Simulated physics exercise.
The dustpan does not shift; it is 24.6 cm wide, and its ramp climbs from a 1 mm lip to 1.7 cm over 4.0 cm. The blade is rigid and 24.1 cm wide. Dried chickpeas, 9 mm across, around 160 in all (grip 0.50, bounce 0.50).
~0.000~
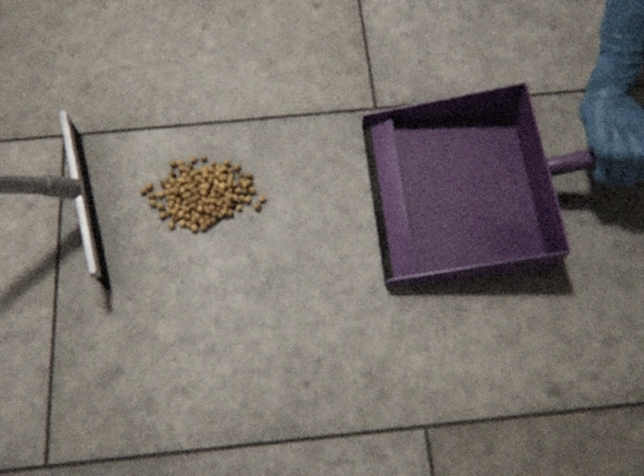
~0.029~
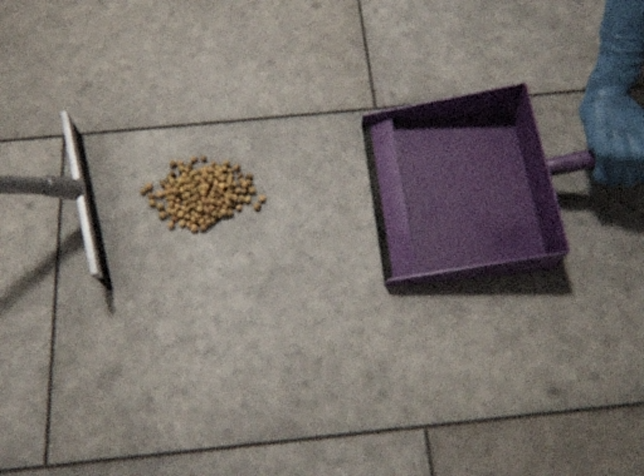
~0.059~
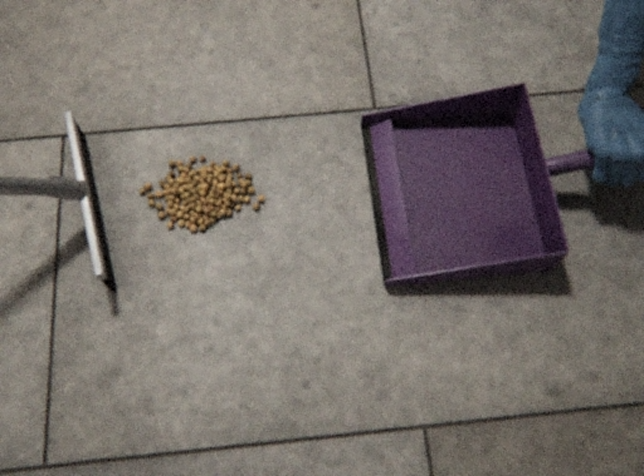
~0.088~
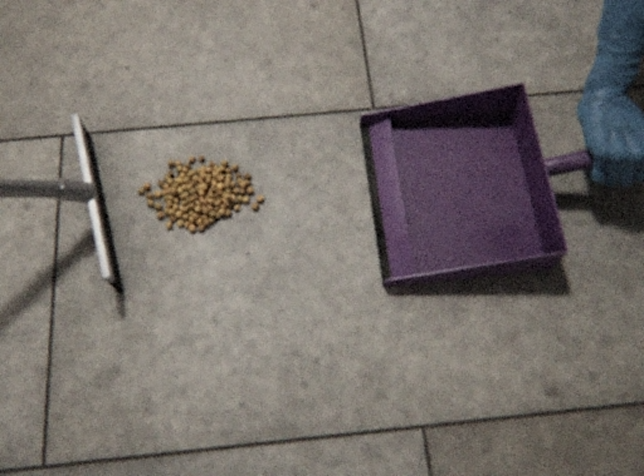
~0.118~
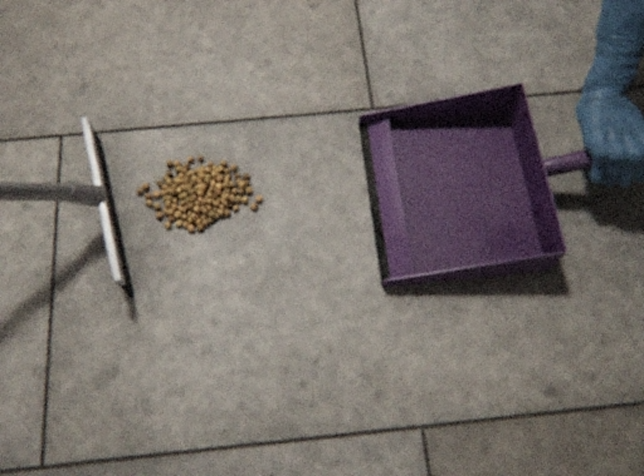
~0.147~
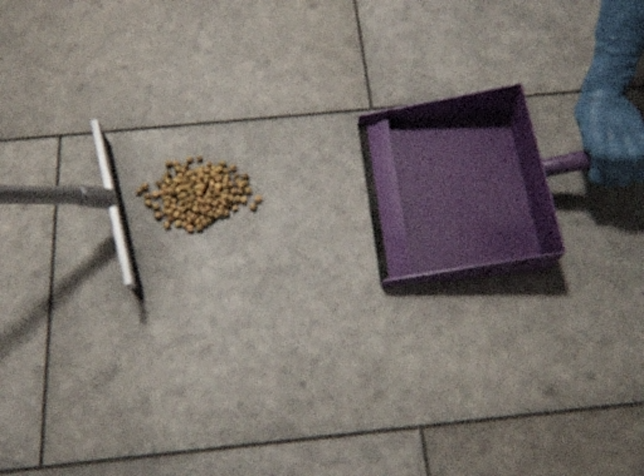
A blue-gloved hand holds a purple dustpan still while a blade slides right toward dried chickpeas.
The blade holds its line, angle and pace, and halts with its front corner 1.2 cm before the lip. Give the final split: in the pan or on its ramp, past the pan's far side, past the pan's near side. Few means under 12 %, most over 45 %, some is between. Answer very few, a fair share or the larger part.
Pan very few, far side very few, near side very few.
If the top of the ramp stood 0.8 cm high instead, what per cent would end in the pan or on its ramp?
In that case some 5 per cent.
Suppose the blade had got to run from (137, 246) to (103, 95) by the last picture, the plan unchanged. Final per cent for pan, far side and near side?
Pan 5, far 55, near 0.
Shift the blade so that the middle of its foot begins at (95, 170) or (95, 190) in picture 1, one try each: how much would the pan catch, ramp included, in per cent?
About 10 and 5 per cent.
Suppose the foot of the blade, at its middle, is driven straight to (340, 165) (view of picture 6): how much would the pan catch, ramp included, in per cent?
Some 25 per cent.
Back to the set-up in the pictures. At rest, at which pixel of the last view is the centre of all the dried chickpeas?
Near (340, 186).
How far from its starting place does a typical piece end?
Roughly 18 cm.
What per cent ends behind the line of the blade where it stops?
Roughly 40 per cent.
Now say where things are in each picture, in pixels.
Blade from (95, 274) to (66, 118), moved 0.0 cm, 0 of the pieces shifted so far; middle of the pieces at (203, 193); pan at (466, 193), in the first picture.
Blade from (97, 274) to (67, 118), moved 0.2 cm, 0 of the pieces shifted so far; middle of the pieces at (203, 193), in the second picture.
Blade from (101, 276) to (71, 120), moved 0.9 cm, 0 of the pieces shifted so far; middle of the pieces at (202, 193), in the third picture.
Blade from (109, 278) to (78, 121), moved 2.1 cm, 0 of the pieces shifted so far; middle of the pieces at (201, 193), in the fourth picture.
Blade from (120, 281) to (87, 124), moved 3.7 cm, 0 of the pieces shifted so far; middle of the pieces at (200, 193), in the fifth picture.
Blade from (131, 285) to (97, 127), moved 5.2 cm, 0 of the pieces shifted so far; middle of the pieces at (199, 193); pan at (462, 193). The blade's pace is about 0.54 m/s, heading 21 degrees towards the viewer's side, in the sixth picture.
After 0.43 s, middle of the blade 19 cm from the lip; 0 % over the lip, far side 0 %, near side 0 %.
After 0.63 s, middle of the blade 9 cm from the lip; 0 % over the lip, far side 0 %, near side 0 %.
After 0.94 s, middle of the blade 4 cm from the lip; 5 % over the lip, far side 0 %, near side 0 %.
At rest (1.3 s), pan 5 %, far side 0 %, near side 0 %, in front of the lip or behind the blade 95 %.
